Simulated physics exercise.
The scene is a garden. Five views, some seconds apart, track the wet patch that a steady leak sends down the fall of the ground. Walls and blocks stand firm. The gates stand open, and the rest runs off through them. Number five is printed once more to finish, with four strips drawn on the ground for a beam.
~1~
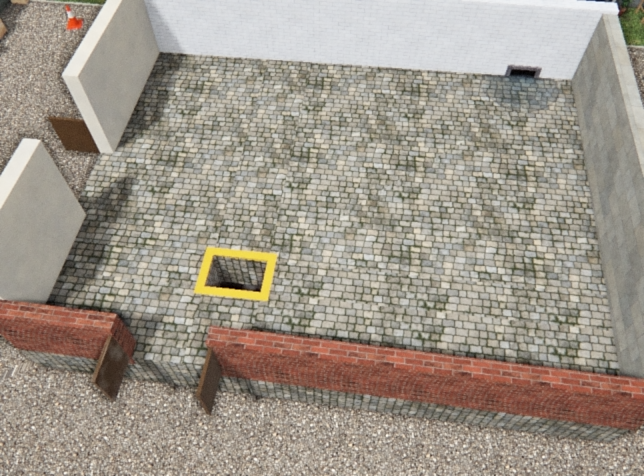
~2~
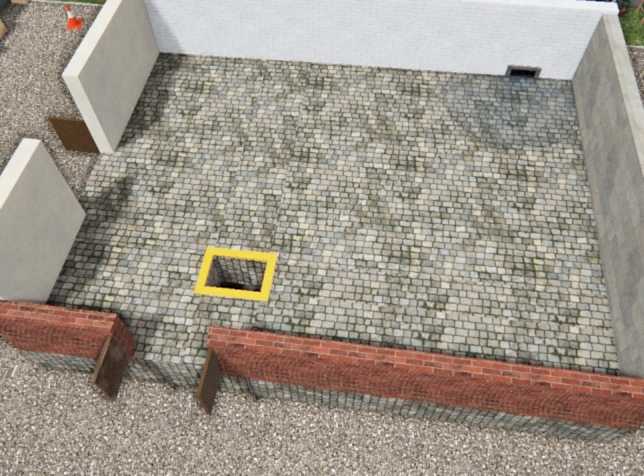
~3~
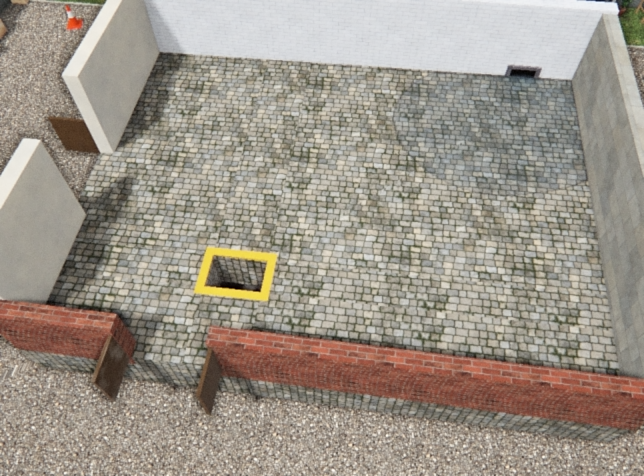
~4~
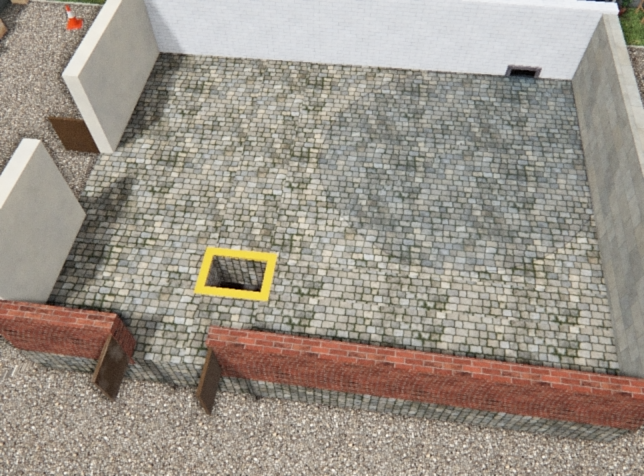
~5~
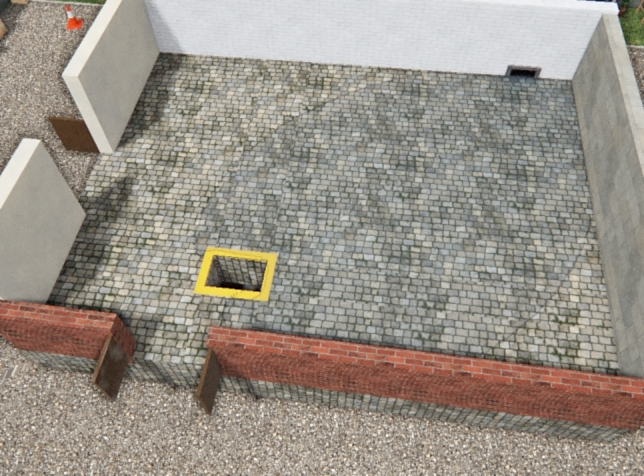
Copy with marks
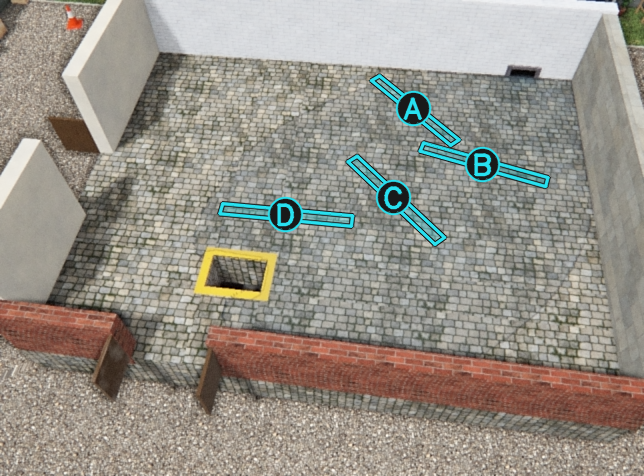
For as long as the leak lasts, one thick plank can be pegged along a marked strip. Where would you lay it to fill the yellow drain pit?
Use spot A.
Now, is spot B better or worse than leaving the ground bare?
Worse.
On the marked copy, A from (375, 78) to (454, 142); B from (421, 147) to (546, 182); C from (352, 159) to (439, 240); D from (221, 208) to (351, 221).
With A, about 25 % of the stream goes into the yellow drain pit, about 73 % out by the gates.
With B, about 16 % of the stream goes into the yellow drain pit, about 83 % out by the gates.
With C, about 15 % of the stream goes into the yellow drain pit, about 84 % out by the gates.
With D, about 19 % of the stream goes into the yellow drain pit, about 81 % out by the gates.
